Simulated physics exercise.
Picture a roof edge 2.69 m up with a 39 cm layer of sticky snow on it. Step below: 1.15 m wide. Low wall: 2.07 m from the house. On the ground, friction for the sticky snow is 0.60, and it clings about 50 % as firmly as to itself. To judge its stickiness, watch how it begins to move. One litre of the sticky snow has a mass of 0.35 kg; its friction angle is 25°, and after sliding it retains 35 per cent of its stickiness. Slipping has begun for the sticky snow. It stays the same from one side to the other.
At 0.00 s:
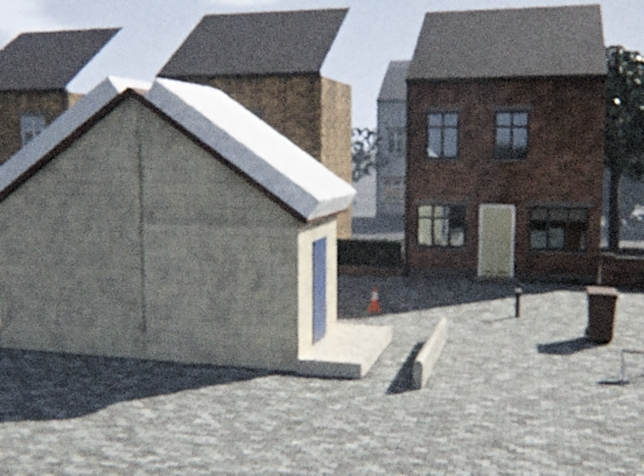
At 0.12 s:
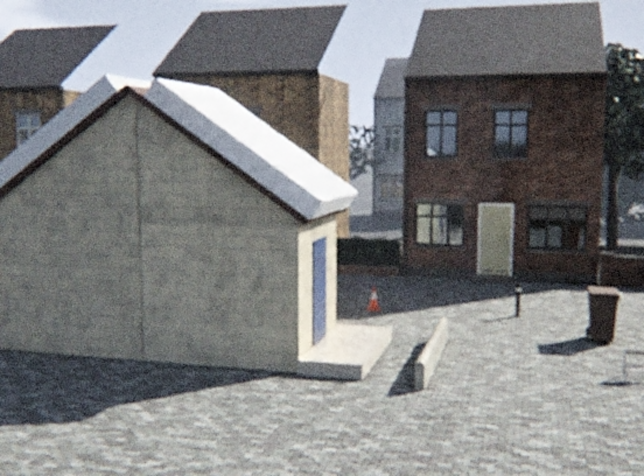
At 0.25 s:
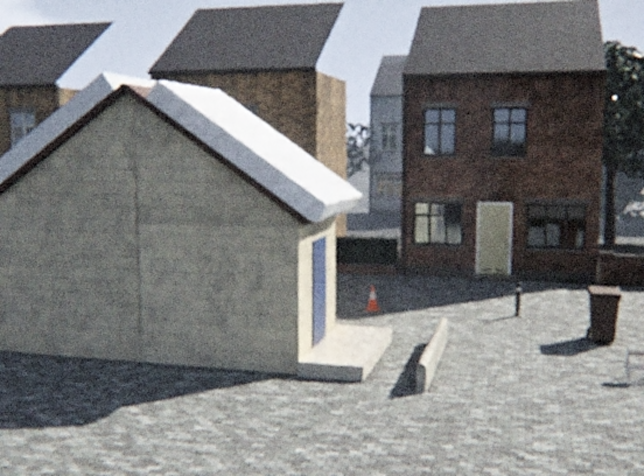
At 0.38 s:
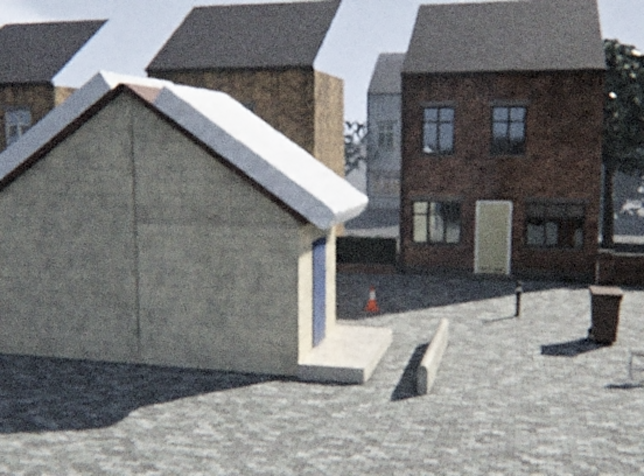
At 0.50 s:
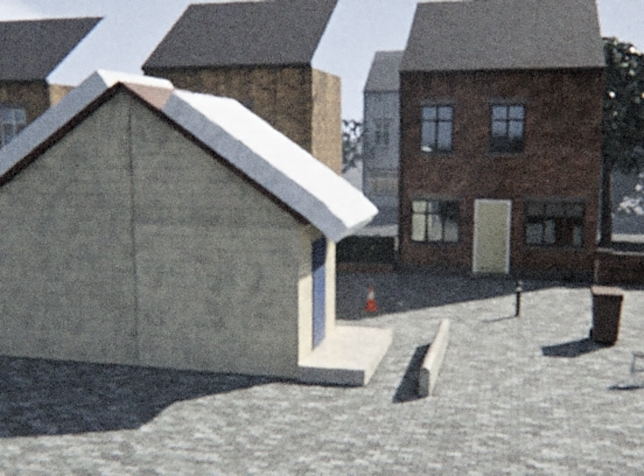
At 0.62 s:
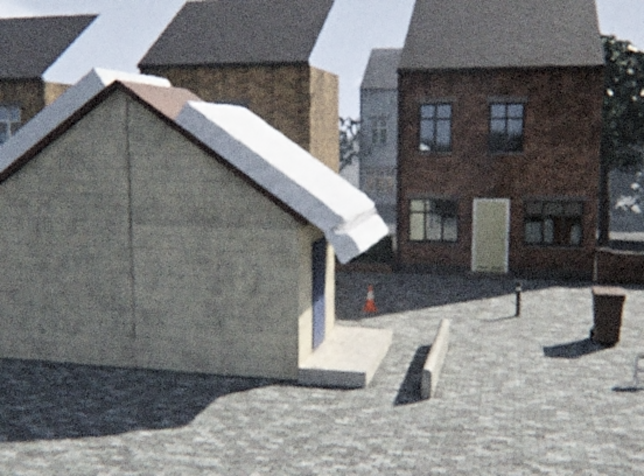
A thick slab of snow on the small pale building's roof slid slowly down the right slope, baring a brown strip near the peak, then pushed out past the eaves and began cracking.
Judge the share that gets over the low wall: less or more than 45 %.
My expectation: A share in excess of 45 percent.
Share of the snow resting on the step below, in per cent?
Roughly 5 percent.
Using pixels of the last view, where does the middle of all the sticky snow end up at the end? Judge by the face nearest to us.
Roughly pixel (472, 383) on the near face.
After 1.06 s, 52 % is still on the roof and 0 % is past the low wall.
After 1.57 s, none is still on the roof and 35 % is past the low wall.
After 2.09 s, none is still on the roof and 53 % is past the low wall.
After 2.60 s, none is still on the roof and 53 % is past the low wall.
After 2.80 s, at the end, none is still on the roof and 53 % is past the low wall.
